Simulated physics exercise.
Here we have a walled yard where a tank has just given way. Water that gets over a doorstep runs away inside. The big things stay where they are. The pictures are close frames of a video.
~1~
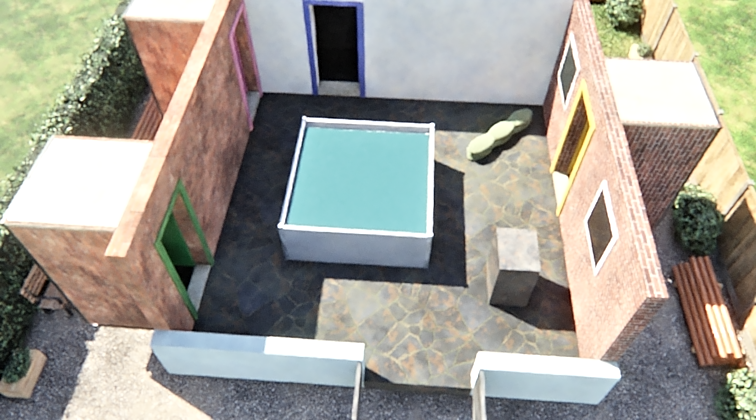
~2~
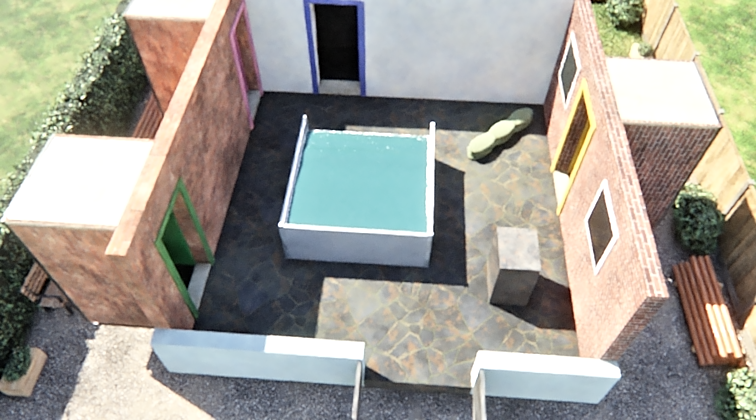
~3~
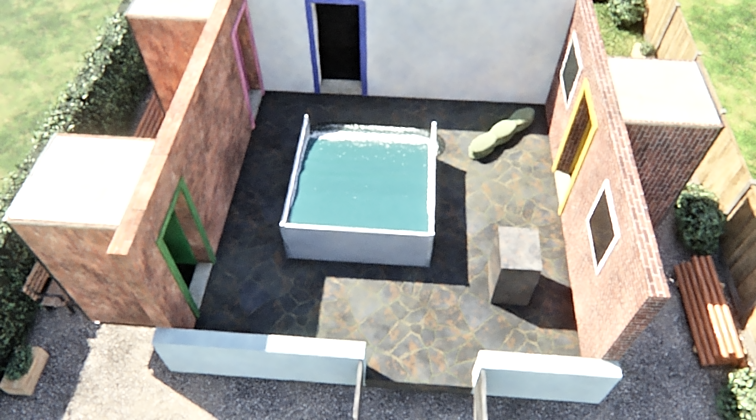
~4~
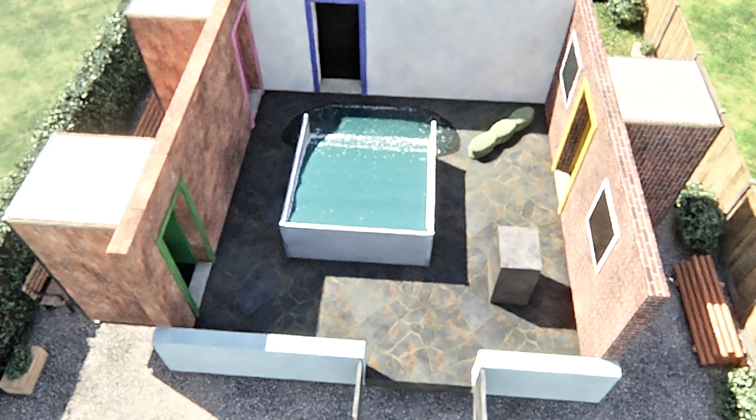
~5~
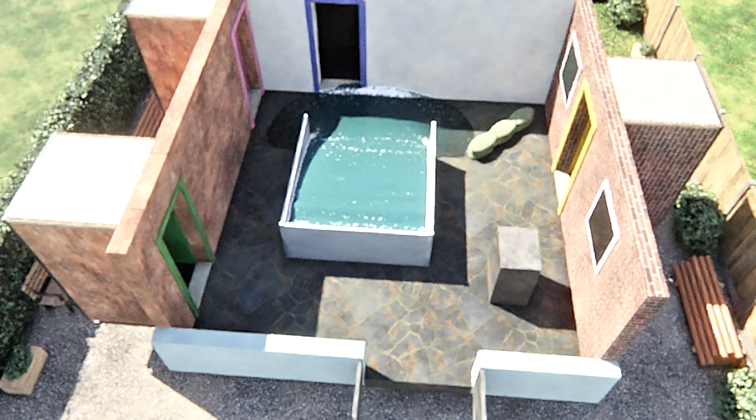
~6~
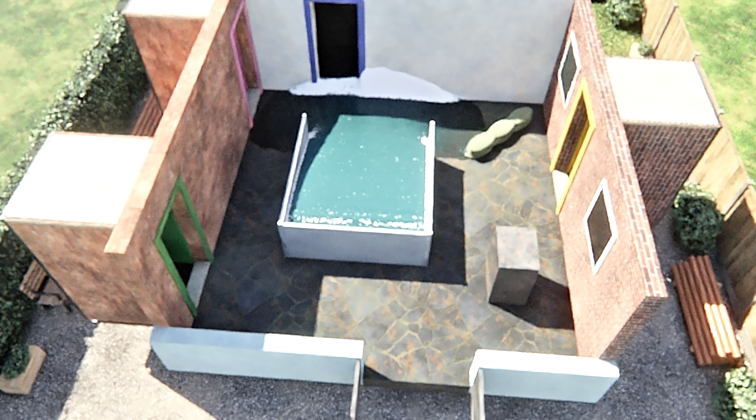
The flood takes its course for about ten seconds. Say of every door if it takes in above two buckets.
In the end: The pink door lets in a lot; the green door lets in a lot; the blue door lets in a lot; the yellow door admits no more than that.
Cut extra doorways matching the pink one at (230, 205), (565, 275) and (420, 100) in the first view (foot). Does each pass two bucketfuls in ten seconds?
In that order: Takes less, keeps below it, floods.
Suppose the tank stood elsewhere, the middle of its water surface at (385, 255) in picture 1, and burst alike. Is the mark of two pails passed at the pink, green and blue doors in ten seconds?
My reading: Pink passes that mark; green floods; blue goes over.
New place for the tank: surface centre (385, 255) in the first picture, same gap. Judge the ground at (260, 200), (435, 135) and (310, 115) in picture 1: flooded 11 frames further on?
As listed: No water, flooded, under water.
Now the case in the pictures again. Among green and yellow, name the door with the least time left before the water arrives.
I say the yellow door.
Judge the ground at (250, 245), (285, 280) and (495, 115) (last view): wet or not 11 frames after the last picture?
In turn: Free of water, no water, flooded.
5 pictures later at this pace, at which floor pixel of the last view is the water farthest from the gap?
Around (541, 105).
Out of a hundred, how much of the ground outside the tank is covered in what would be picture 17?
Near 35 in a hundred.
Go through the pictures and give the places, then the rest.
In the first picture, still water in the tank at (362, 176).
In the second picture, the front is at a hidden place, out from the gap on the tank's far side.
In the third picture, the front is at a hidden place, out from the gap on the tank's far side.
In the fourth picture, water pours out on the tank's far side and has run to (300, 118).
In the fifth picture, water pours out on the tank's far side and has run to (291, 106).
In the sixth picture, water pours out on the tank's far side and has run to (281, 93).
A moment on, water covers 30 % of the floor; the pink door under two buckets in, the green door not reached, the blue door far over two buckets in, the yellow door not reached.
Next, water covers 35 % of the floor; the pink door over two buckets in, the green door not reached, the blue door far over two buckets in, the yellow door not reached.
Then, water covers 75 % of the floor; the pink door far over two buckets in, the green door wet at the sill, nothing in, the blue door far over two buckets in, the yellow door wet at the sill, nothing in.
Later, water covers 95 % of the floor; the pink door far over two buckets in, the green door under two buckets in, the blue door far over two buckets in, the yellow door wet at the sill, nothing in.
In the end, water covers 95 % of the floor; the pink door far over two buckets in, the green door far over two buckets in, the blue door far over two buckets in, the yellow door wet at the sill, nothing in.
